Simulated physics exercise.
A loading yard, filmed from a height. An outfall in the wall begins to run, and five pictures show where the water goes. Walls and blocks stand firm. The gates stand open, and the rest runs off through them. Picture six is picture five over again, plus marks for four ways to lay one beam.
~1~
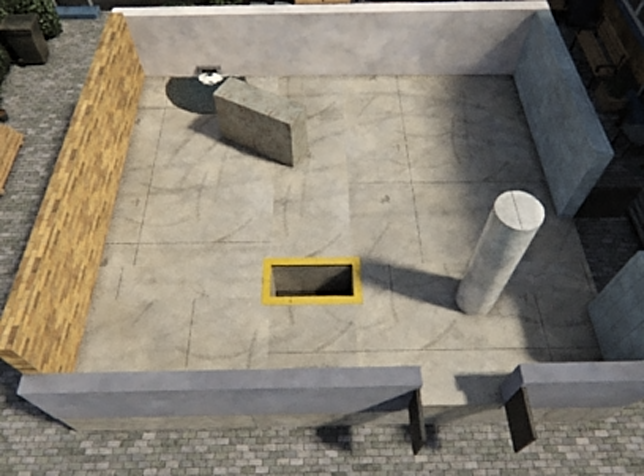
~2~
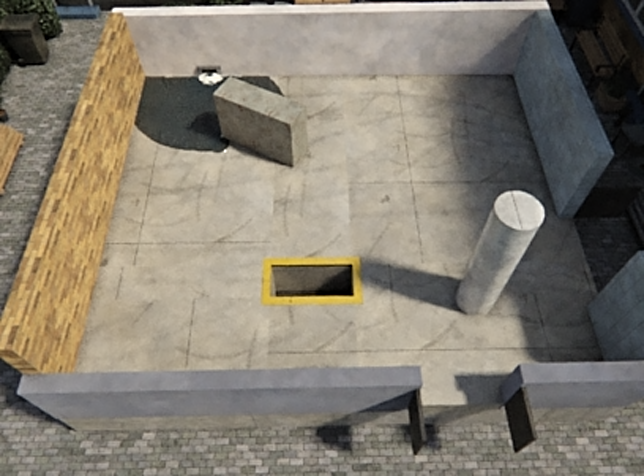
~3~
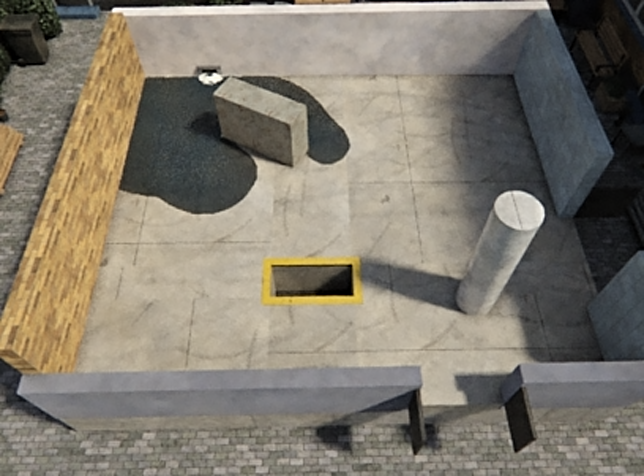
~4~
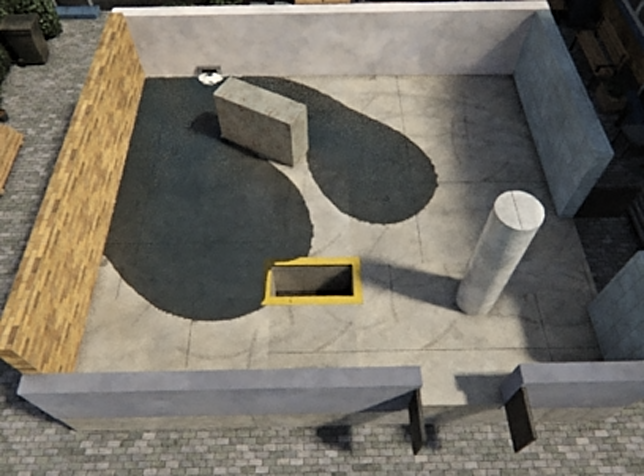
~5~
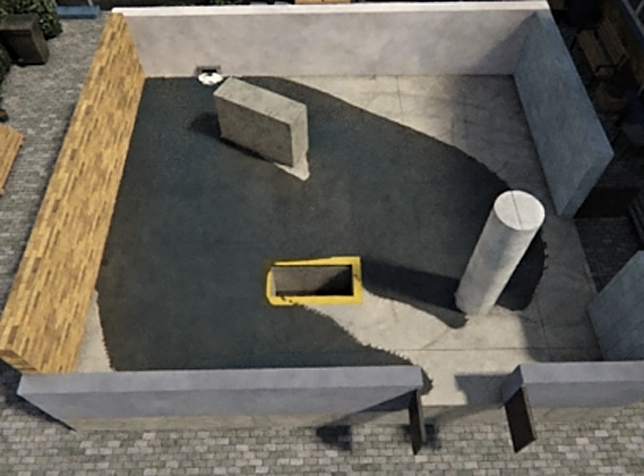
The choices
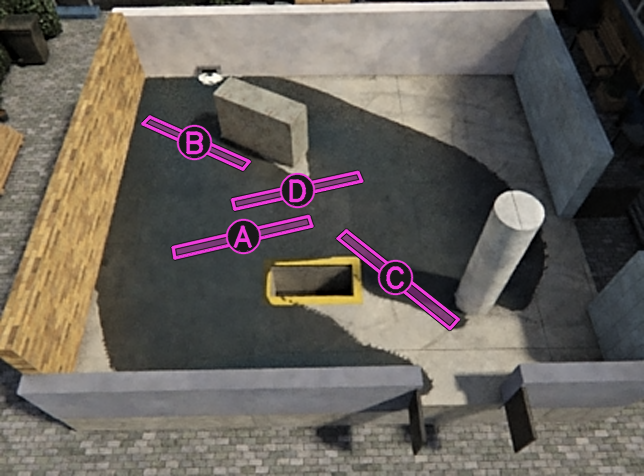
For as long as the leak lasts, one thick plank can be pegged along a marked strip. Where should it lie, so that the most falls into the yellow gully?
C works best here.
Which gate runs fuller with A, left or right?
The left one.
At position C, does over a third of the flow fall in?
No.
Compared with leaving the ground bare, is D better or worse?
Worse.
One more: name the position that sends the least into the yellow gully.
Here it is position A.
In magenta, A from (174, 252) to (310, 221); B from (146, 120) to (246, 165); C from (342, 234) to (454, 323); D from (233, 204) to (359, 176).
Choosing A, next to none of the stream goes into the yellow gully, about 99 % out by the gates.
Choosing B, about 17 % of the stream goes into the yellow gully, about 82 % out by the gates.
Choosing C, about 25 % of the stream goes into the yellow gully, about 75 % out by the gates.
Choosing D, about 16 % of the stream goes into the yellow gully, about 84 % out by the gates.
